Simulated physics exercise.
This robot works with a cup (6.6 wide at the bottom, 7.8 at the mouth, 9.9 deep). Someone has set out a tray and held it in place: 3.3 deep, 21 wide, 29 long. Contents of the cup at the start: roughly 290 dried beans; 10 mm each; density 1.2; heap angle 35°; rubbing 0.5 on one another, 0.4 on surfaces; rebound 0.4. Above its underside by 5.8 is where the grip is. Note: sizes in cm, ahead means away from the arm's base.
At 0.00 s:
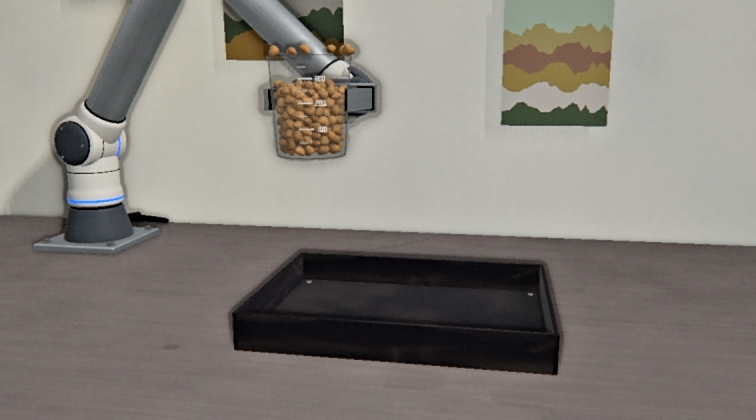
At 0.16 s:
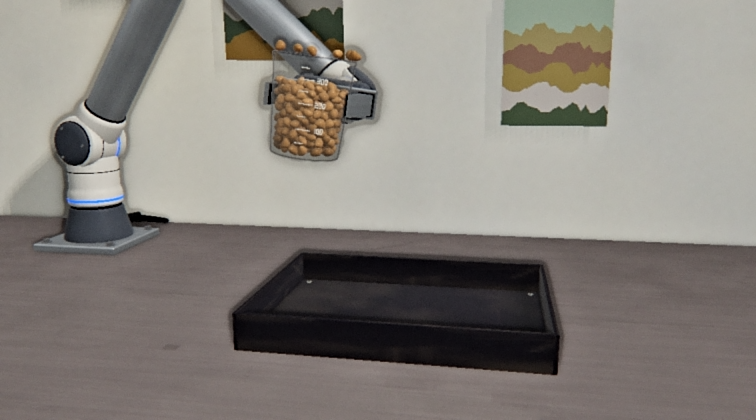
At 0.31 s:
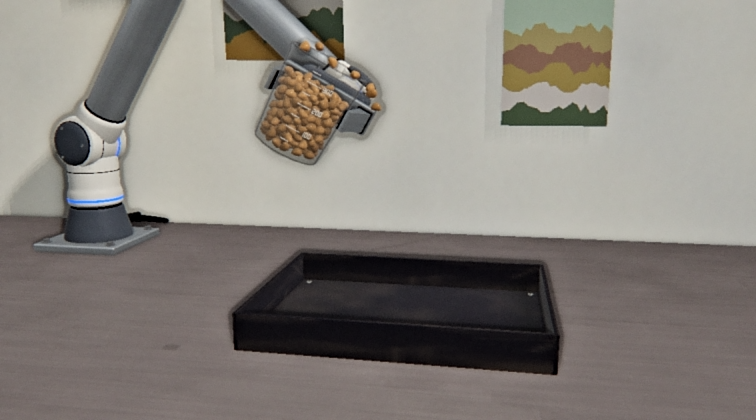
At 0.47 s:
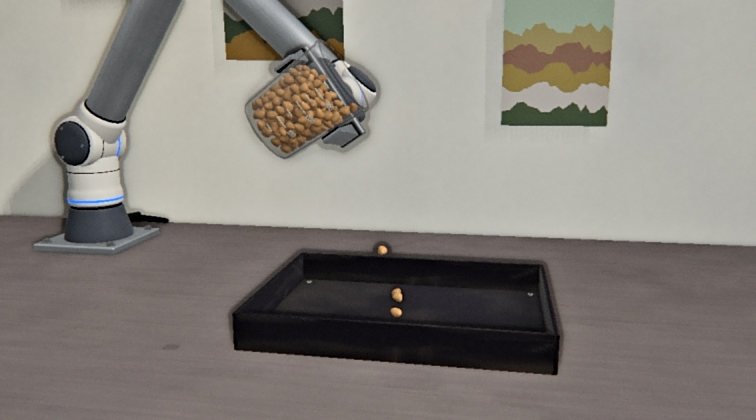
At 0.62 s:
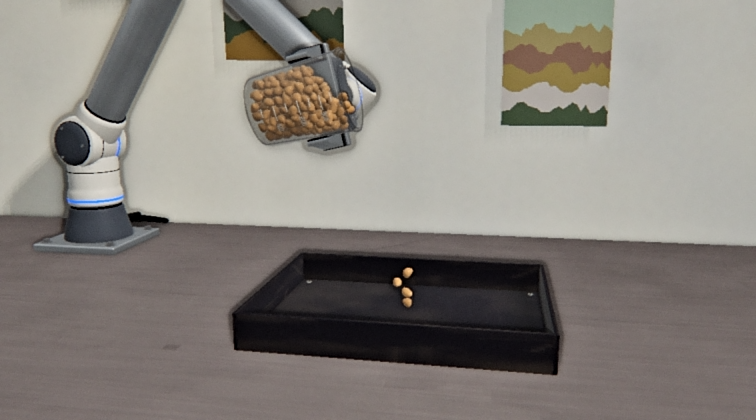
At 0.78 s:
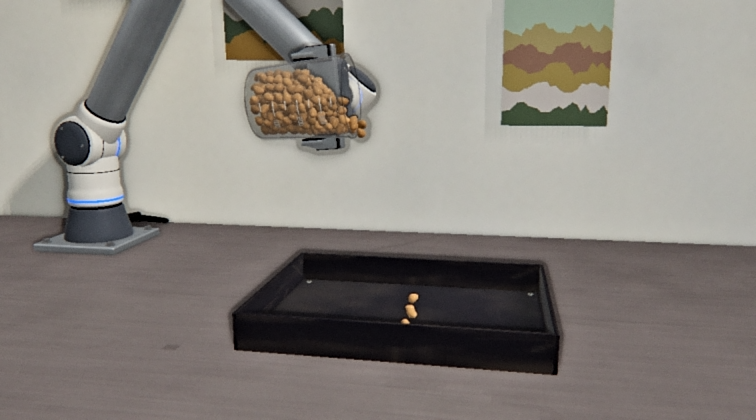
A clear cup full of tan beans, held by a grey and white robot arm at the left, tilts steadily to the right until it lies almost on its side. A few beans drop from its rim into the black tray on the grey-brown tabletop below. The fixed, slightly raised front view shows a pale wall behind, hung with wavy landscape panels in green, brown and cream.
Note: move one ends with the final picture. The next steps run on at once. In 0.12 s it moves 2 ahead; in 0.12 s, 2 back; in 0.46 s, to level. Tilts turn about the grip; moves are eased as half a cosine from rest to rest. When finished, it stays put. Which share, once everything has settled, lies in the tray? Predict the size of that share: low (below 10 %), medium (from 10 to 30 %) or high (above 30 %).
Predicted share: Medium.
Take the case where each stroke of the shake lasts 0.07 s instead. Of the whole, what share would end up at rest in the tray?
The share would be near 35 %.
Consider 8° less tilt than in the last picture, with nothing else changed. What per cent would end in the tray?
It would then be near 10 per cent.
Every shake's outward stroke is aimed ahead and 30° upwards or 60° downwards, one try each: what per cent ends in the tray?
Result: Approx. 15 % and 10 %, one try each.
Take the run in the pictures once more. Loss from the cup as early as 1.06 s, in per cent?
Share gone by then: Close to 15 %.
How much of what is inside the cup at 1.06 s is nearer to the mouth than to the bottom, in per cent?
About 45 percent.
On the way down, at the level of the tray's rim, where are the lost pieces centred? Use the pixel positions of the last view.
Roughly at (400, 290).
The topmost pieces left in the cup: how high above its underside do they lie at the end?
About 8.5 cm.
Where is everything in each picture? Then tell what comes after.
The first frame shows the cup middle at (311, 108), level; upper third of the load around (311, 94), from x 275 to 350, top at y 50; 286 in the cup.
The second frame shows the cup middle at (309, 108), tilted 8° forward; upper third of the load around (310, 94), from x 280 to 355, top at y 45.
The third frame shows the cup middle at (307, 107), tilted 29° forward; upper third of the load around (305, 94), from x 265 to 375, top at y 45; 282 in the cup, 4 in flight or on a rim.
The fourth frame shows the cup middle at (304, 104), tilted 56° forward; upper third of the load around (299, 93), from x 255 to 400, top at y 70; 282 in the cup, 3 in the tray, 1 in flight or on a rim.
The fifth frame shows the cup middle at (303, 101), tilted 77° forward; upper third of the load around (294, 89), from x 255 to 410, top at y 70; 282 in the cup, 4 in the tray.
The sixth frame shows the cup middle at (303, 100), tilted 85° forward; upper third of the load around (287, 88), from x 255 to 415, top at y 75; 282 in the cup, 4 in the tray.
After 1.06 s, tilted 83° forward, highest piece 25 above the table; 249 in the cup, 9 in the tray, 28 in flight or on a rim.
After 1.34 s, tilted 18° forward, highest piece 26 above the table; 243 in the cup, 42 in the tray, 1 on the table or floor.
After 1.68 s, level, highest piece 26 above the table; 243 in the cup, 42 in the tray, 1 on the table or floor.
After 2.73 s, level, highest piece 26 above the table; 243 in the cup, 42 in the tray, 1 on the table or floor.
In the end, 243 in the cup, 42 in the tray, 1 on the table or floor. That is 15 % in the tray.
